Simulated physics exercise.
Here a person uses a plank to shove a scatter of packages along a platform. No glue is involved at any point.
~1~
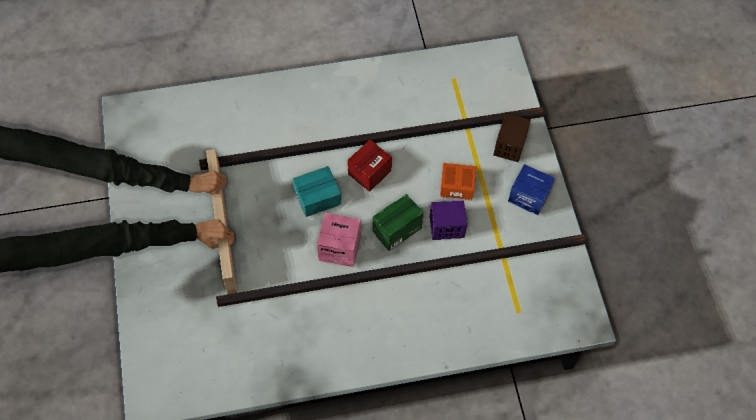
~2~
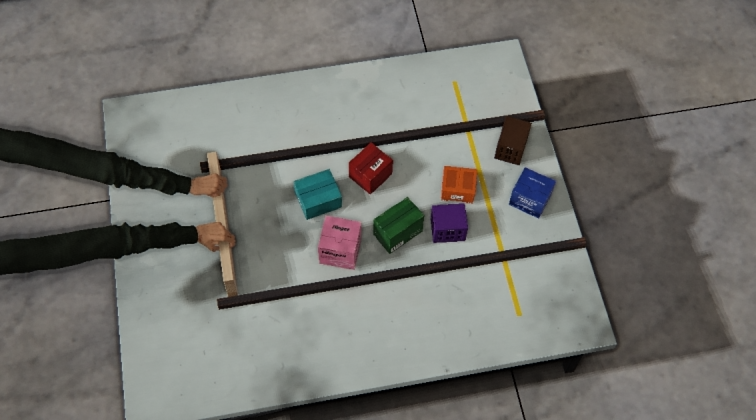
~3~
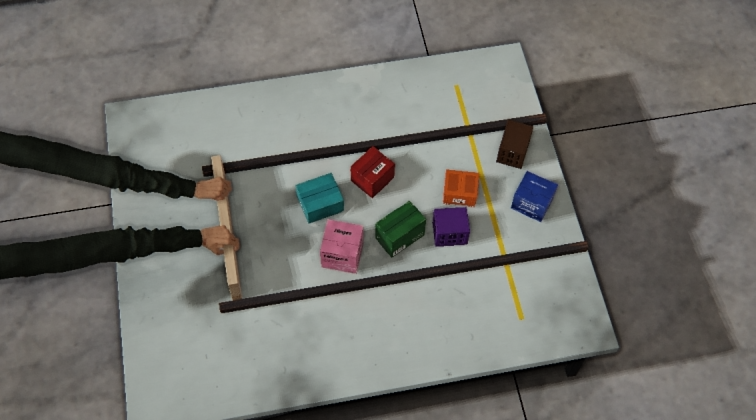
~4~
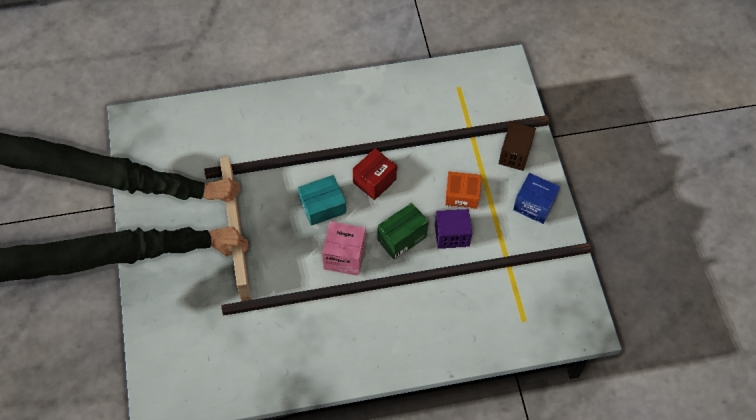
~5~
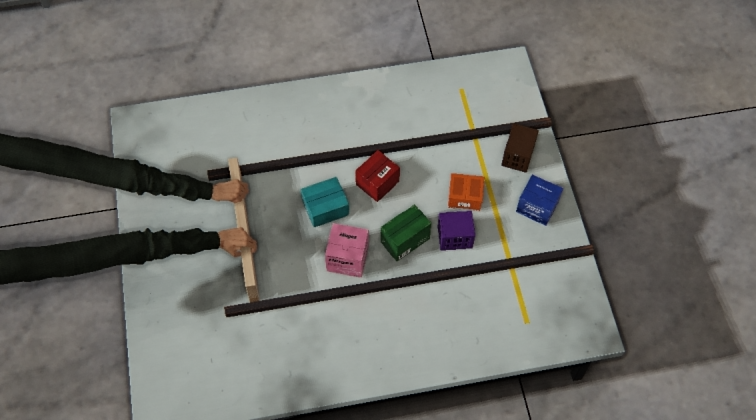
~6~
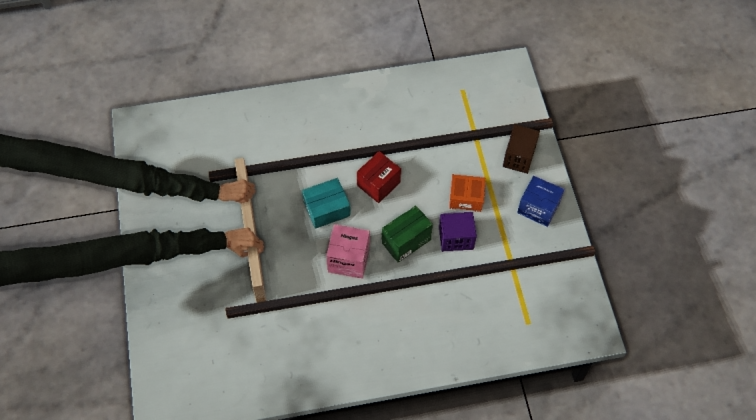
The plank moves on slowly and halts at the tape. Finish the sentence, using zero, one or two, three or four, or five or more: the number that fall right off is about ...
The number that fall right off is about one or two.
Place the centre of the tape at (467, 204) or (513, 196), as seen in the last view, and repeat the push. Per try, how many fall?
That would be 0, then 2.
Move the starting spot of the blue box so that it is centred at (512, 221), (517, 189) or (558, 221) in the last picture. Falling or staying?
At the three spots, the blue box tips over, tips over and tips over.
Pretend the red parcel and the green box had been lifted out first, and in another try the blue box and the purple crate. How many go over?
Try 1: 1; try 2: 0.
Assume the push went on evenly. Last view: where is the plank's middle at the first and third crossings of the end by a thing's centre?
First: Around (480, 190). Next: Around (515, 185).
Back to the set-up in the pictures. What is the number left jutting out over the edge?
Number: 0.
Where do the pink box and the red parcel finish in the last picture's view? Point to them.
Positions - first (521, 218), then (496, 145).
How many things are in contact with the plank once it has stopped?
Count: 3.
A little later, none off yet; blue box at rest near (541, 201); brown crate at rest near (521, 149); orange tote at rest near (467, 193).
Next, none off yet; blue box at rest near (541, 201); brown crate at rest near (521, 149); orange tote moving near (469, 193).
When it is over, the number that fall off is one or two; down, purple crate and blue box.
